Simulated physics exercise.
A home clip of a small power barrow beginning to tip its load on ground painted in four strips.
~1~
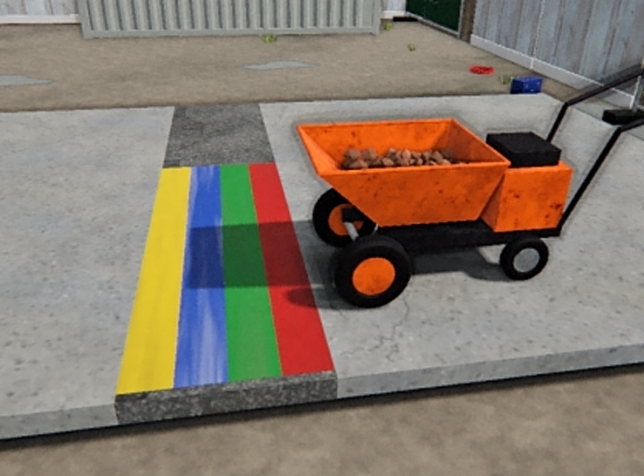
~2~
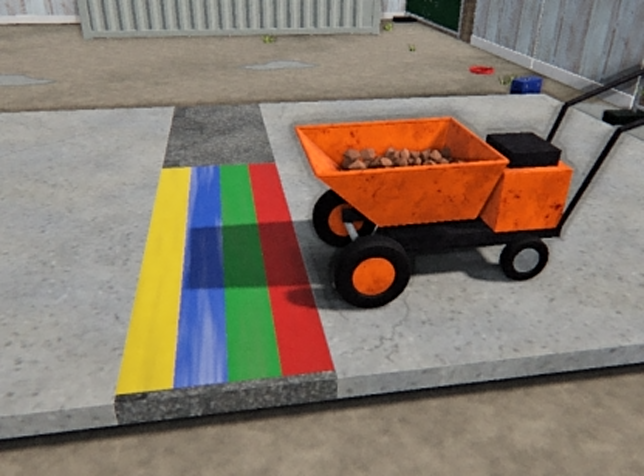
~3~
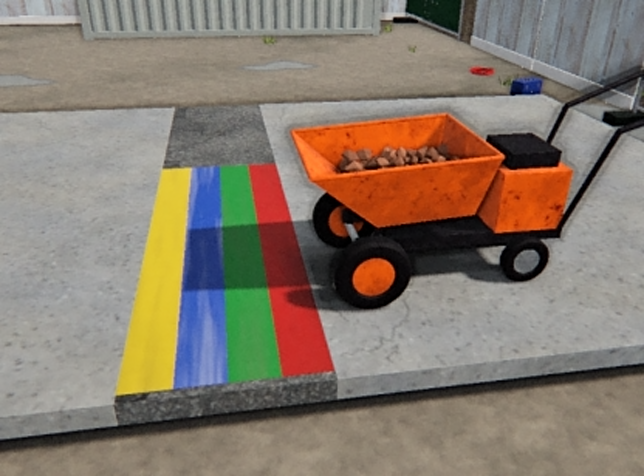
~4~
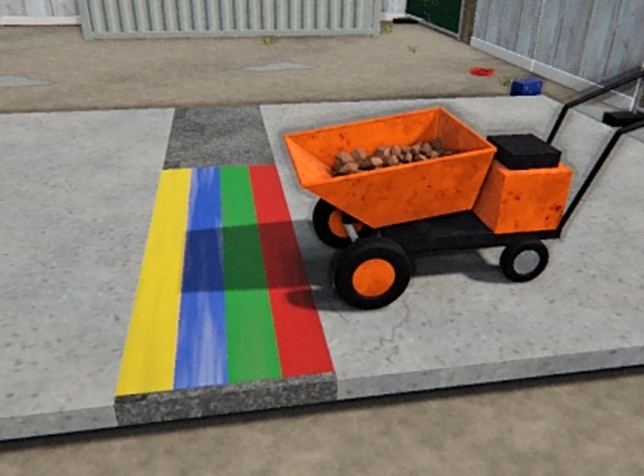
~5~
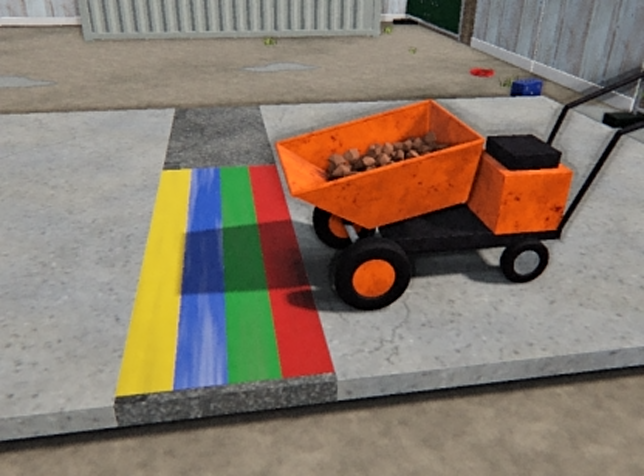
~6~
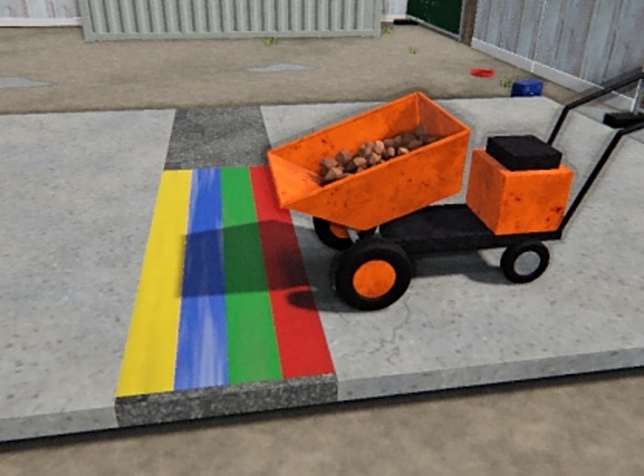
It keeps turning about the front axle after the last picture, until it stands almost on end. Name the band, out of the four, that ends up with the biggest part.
The blue band.
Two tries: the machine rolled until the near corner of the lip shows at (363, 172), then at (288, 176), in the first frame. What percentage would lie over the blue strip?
The first gives close to 20 per cent and the second 40 per cent.
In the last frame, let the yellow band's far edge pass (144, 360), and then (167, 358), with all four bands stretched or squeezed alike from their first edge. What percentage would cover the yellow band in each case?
30 and 30 percent, roughly.
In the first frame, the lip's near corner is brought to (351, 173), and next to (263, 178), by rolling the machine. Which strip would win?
Green, then yellow.
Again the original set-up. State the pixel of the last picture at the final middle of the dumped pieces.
Near pixel (202, 283).
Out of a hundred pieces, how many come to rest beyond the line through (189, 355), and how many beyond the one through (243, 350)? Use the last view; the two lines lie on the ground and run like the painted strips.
Estimate, first then second: 40 %, 80 %.
Soon after the last picture, skip tipped steeply; all in the skip.
A little later, skip tipped steeply; most in the skip; a small part over the green strip; a small part over the blue strip.
Later still, skip tipped right over; a small part in the skip; about a quarter over the green strip; about a third over the blue strip; about a quarter over the yellow strip; a stray few off the paint.
By the end, skip tipped right over; a small part in the skip; none over the red strip; about a quarter over the green strip; about a third over the blue strip; about a quarter over the yellow strip; a small part off the paint.
